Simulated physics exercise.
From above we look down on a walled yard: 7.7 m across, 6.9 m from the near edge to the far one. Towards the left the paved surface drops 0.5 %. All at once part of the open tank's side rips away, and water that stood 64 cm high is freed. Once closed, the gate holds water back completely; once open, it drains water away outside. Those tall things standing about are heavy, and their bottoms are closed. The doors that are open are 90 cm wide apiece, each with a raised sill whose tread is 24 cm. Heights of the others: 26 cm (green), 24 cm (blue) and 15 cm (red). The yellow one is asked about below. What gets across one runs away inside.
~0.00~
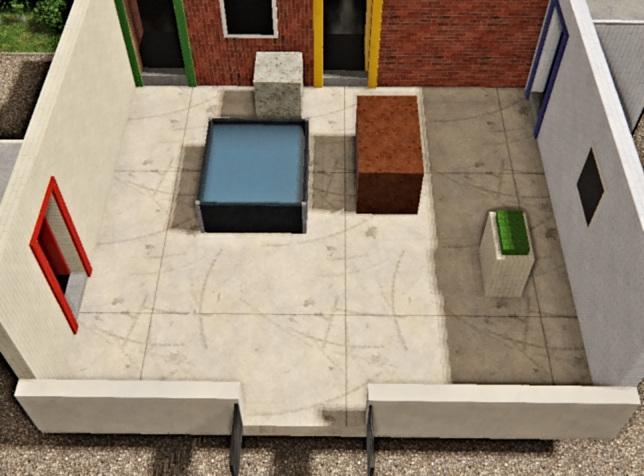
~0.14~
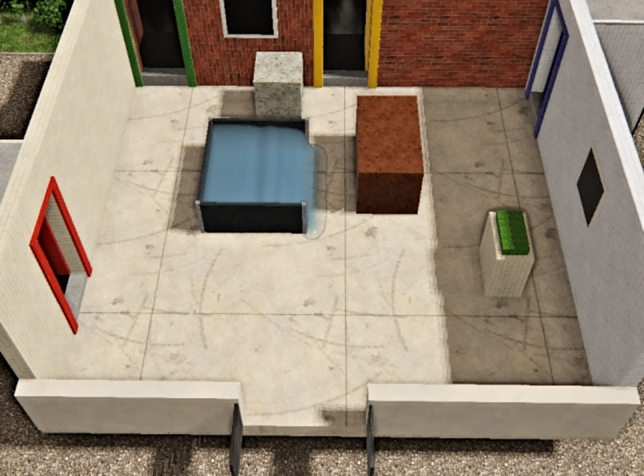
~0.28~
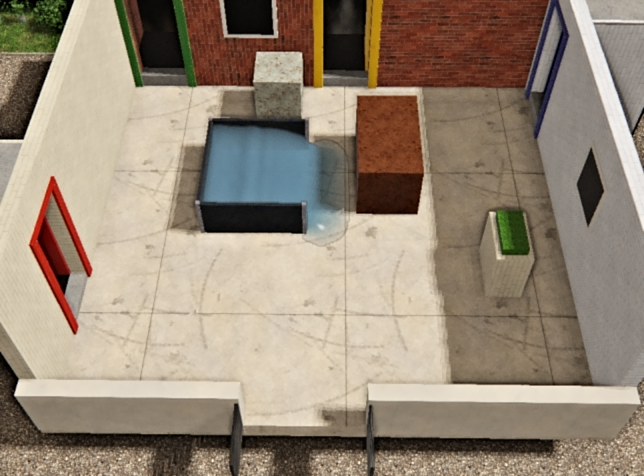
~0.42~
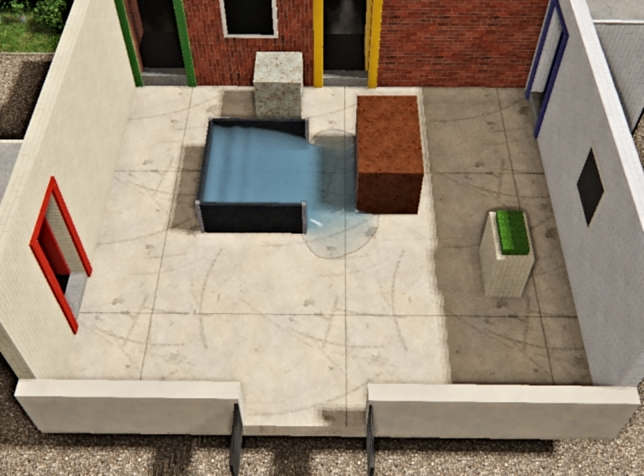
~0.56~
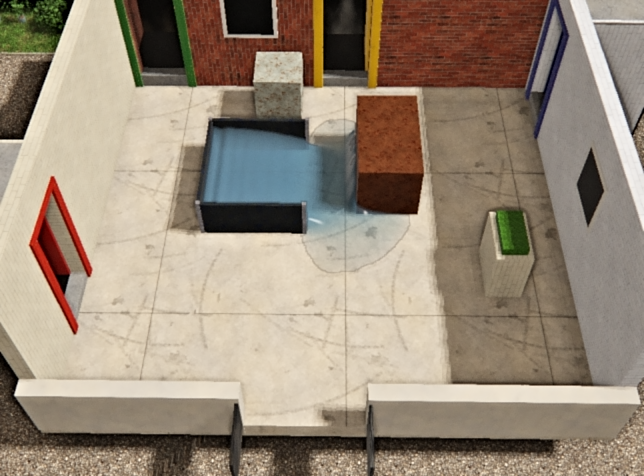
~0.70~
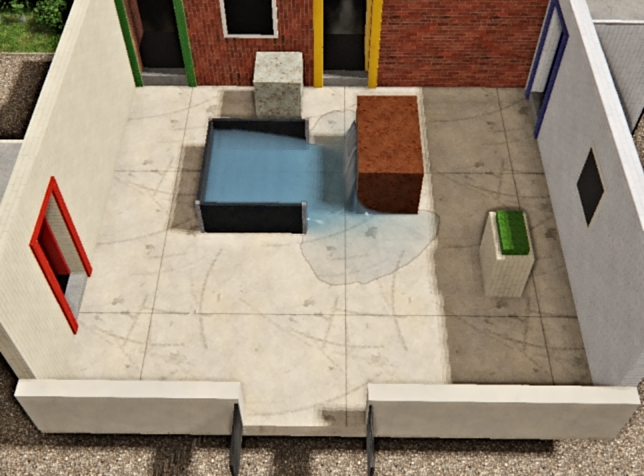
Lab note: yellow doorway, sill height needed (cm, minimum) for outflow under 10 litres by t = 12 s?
Approx. 23 cm.
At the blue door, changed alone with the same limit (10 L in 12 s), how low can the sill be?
Roughly 8.5 cm at the blue door.
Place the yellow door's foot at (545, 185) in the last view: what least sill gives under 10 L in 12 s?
Roughly 6.0 cm.
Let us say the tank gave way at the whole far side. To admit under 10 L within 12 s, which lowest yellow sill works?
If so: Around 11.5 cm.
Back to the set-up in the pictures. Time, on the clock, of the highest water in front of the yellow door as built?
I'd say near 1.6 seconds.
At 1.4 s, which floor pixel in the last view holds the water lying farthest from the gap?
Lab note: Front tip approx. at (544, 250).
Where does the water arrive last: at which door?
Red, last of all.
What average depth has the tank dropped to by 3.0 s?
Near 18 cm, averaged.
After 1.4 s water covers 20 % of the floor, deepest (44 cm) near (346, 183); 21 cm at the yellow door, 0 litres in over its 22 cm sill.
After 3.0 s water covers 50 % of the floor, deepest (25 cm) near (591, 413); 18 cm at the yellow door, 14 litres in over its 22 cm sill.
After 12.0 s water covers 90 % of the floor, deepest (6 cm) near (436, 169); 6 cm at the yellow door, 15 litres in over its 22 cm sill.
At the yellow door as built, the water arrived by 1.2 s and peaked near 28 cm at 1.6 s.
Run again over the same 12 s with other heights there, 28 litres in over 19.5 cm, 3 litres over 26.5 cm. The limit of 10 litres is kept from about 23 cm up.
